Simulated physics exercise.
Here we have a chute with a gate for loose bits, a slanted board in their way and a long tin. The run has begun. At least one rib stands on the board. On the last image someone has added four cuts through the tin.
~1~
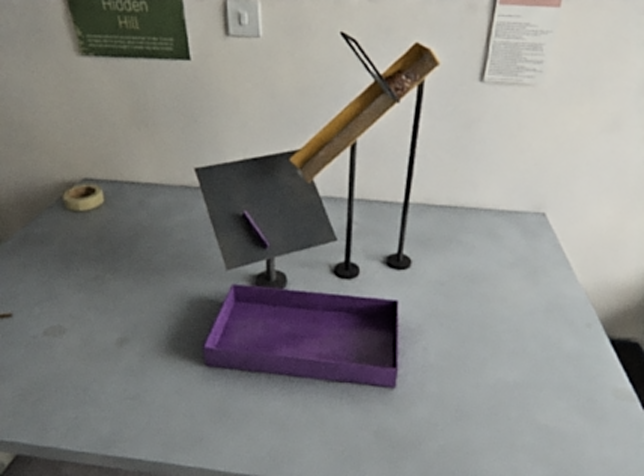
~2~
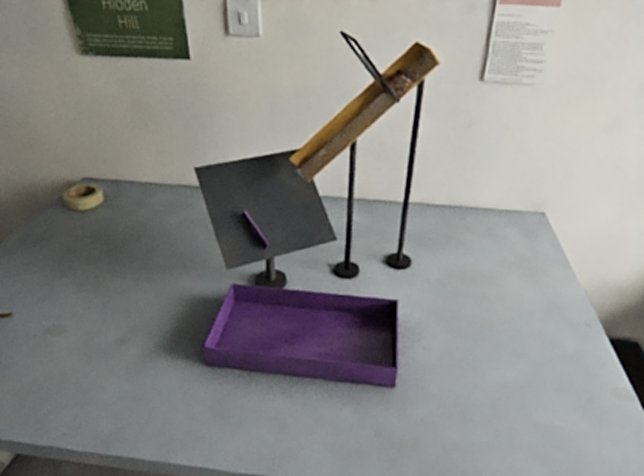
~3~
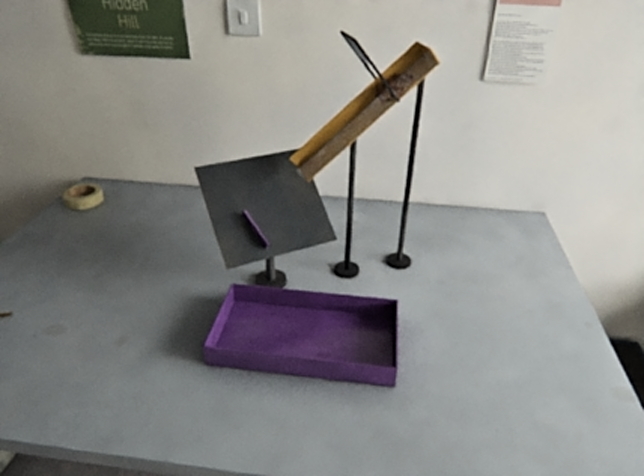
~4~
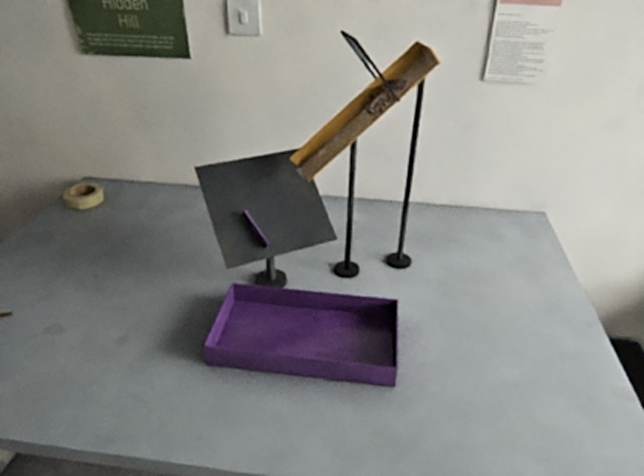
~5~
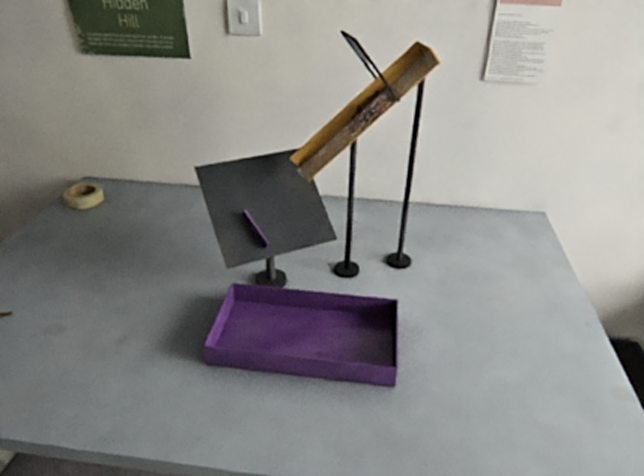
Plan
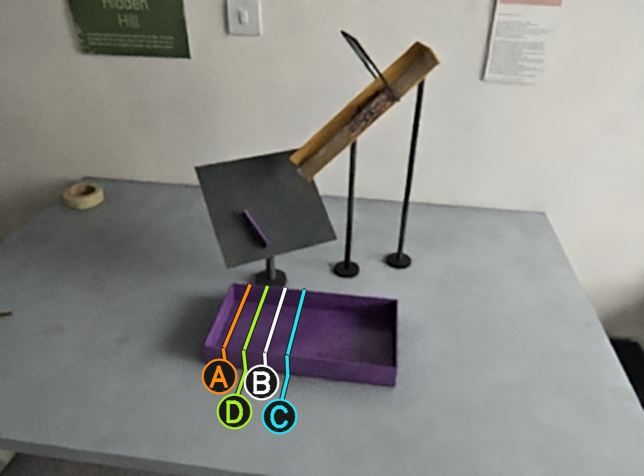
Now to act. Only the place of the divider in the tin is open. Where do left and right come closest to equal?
Use line C.
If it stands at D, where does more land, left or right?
More lands on the right.
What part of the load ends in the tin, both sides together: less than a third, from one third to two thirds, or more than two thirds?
It is more than two thirds.
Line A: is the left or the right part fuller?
More lands on the right.
On the marked copy, line A crosses the front rim at (223, 348); line B crosses the front rim at (264, 353); line C crosses the front rim at (287, 355); line D crosses the front rim at (243, 350).
With A, of what is caught, none on the left of the divider, all on the right.
With B, of what is caught, a stray few on the left of the divider, nearly all on the right.
With C, of what is caught, about two thirds on the left of the divider, about a third on the right.
With D, of what is caught, a stray few on the left of the divider, nearly all on the right.
